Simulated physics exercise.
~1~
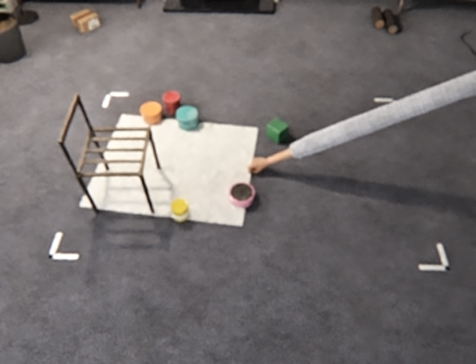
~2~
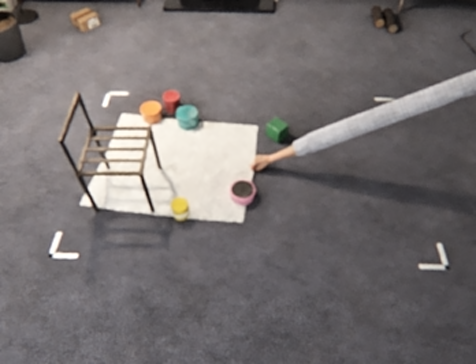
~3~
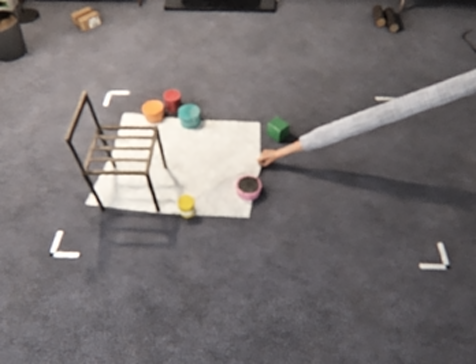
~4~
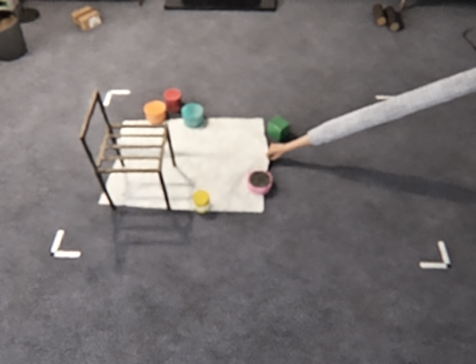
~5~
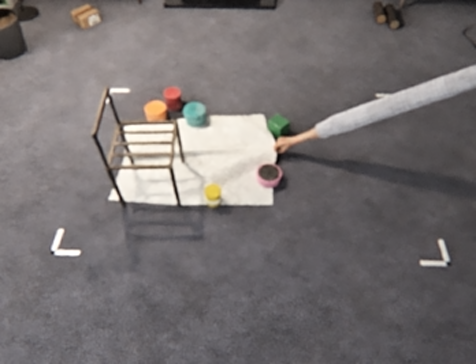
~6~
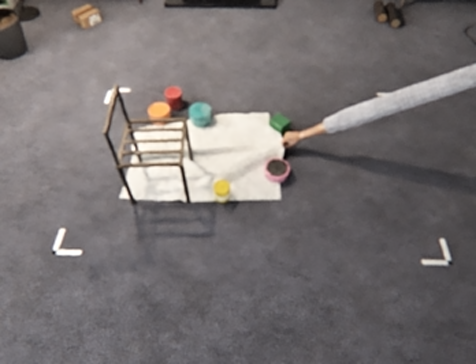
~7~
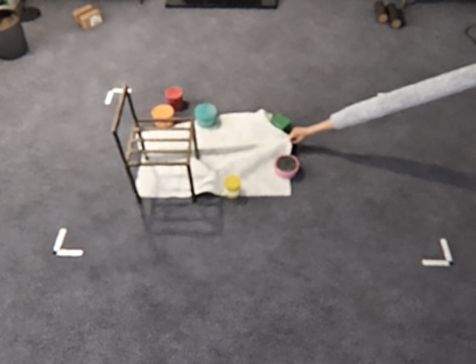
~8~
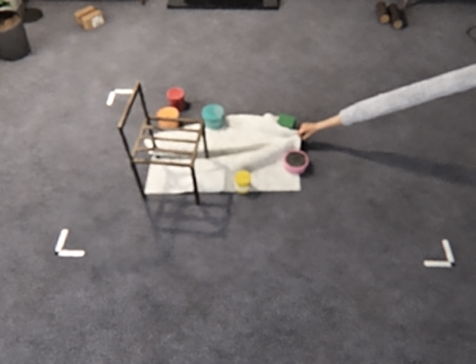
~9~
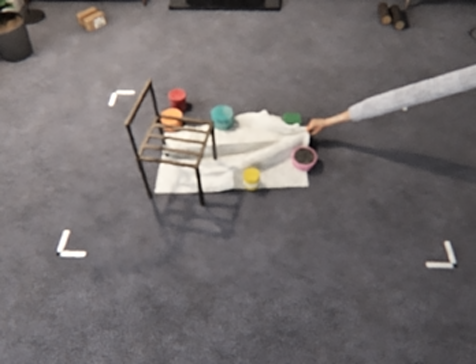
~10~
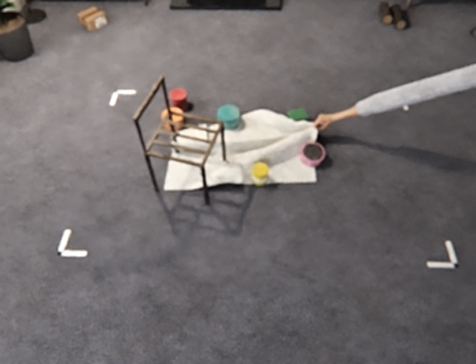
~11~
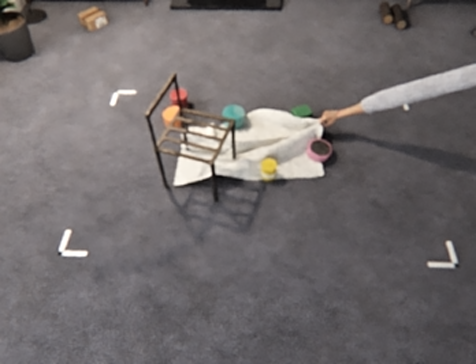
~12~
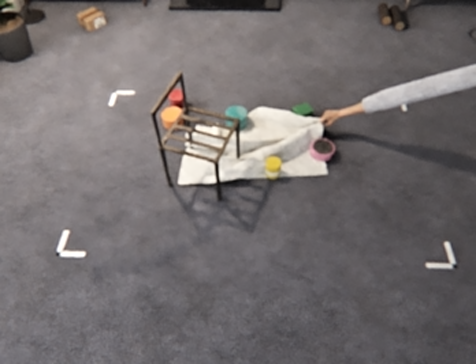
A thin white rug, pulled by a hand, slides right and bunches up, carrying the chair.
